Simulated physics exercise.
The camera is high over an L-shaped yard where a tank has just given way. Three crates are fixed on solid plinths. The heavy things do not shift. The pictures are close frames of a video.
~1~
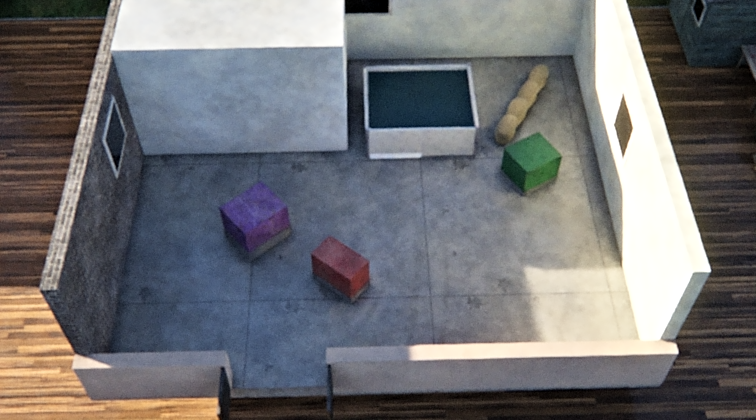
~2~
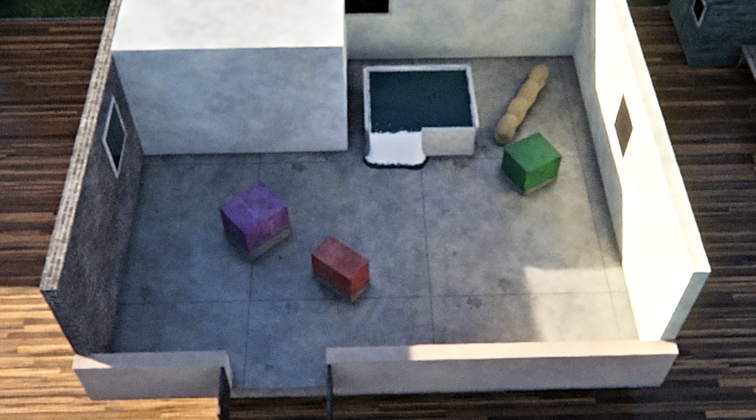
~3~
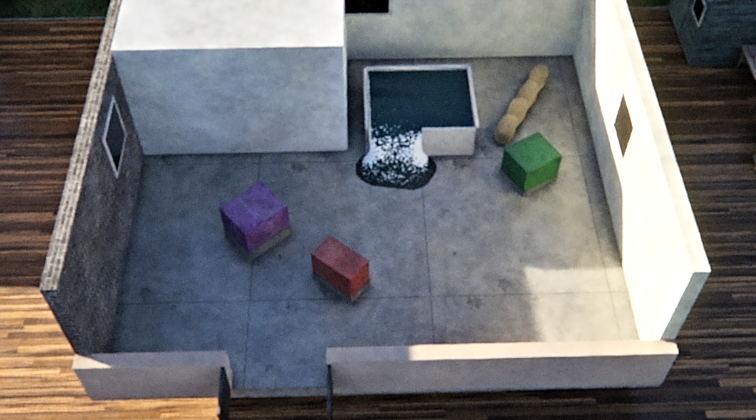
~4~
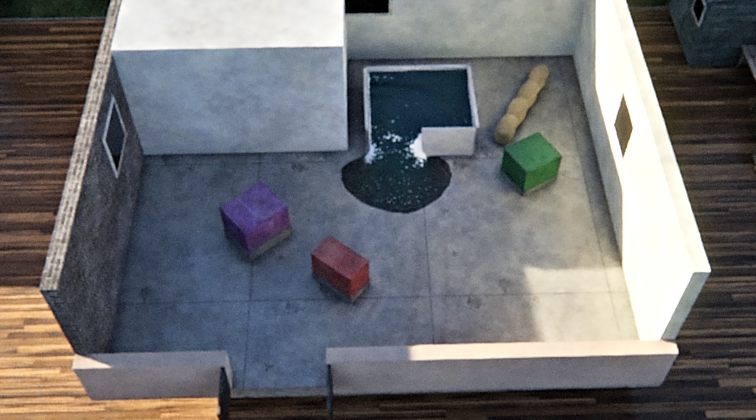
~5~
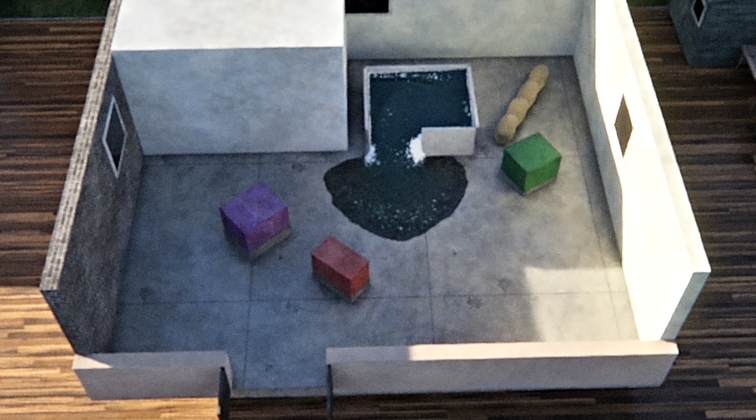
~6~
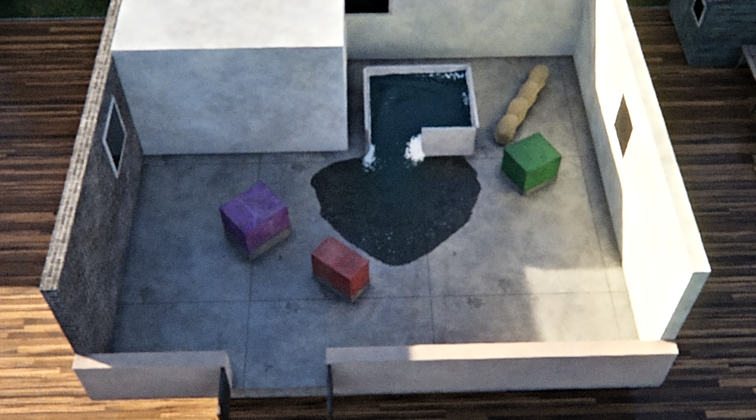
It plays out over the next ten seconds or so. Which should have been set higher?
The purple crate escapes dry; the red crate is wetted; the green crate escapes dry.
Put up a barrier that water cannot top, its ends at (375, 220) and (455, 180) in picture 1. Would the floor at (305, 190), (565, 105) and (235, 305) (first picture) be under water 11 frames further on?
One after the other: Flooded, not flooded, covered.
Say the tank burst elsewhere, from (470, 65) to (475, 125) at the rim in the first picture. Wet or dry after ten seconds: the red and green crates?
Red crate is safe; green crate ends up wet.
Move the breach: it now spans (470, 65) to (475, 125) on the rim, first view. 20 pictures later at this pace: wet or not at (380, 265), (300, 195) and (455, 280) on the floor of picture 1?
In turn: Flooded, no water, flooded.
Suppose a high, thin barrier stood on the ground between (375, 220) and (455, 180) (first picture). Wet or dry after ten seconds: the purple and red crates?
My reading: Purple crate is topped, red crate stays dry.
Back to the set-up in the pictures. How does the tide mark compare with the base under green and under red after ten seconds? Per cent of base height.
Near 80 and 170 in a hundred.
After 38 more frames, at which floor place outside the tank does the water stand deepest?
I would point to (622, 364).
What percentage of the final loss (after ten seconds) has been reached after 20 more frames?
About 10 per cent.
A moment on, water covers 25 % of the floor; the purple crate water round its plinth, the red crate water round its plinth, the green crate water round its plinth.
Next, water covers 35 % of the floor; the purple crate water round its plinth, the red crate water round its plinth, the green crate water round its plinth.
Then, water covers 50 % of the floor; the purple crate water round its plinth, the red crate water round its plinth, the green crate water round its plinth.
Later, water covers 65 % of the floor; the purple crate water round its plinth, the red crate water round its plinth, the green crate water round its plinth.
In the end, water covers 85 % of the floor; the purple crate stayed above the water, the red crate was topped, the green crate stayed above the water.
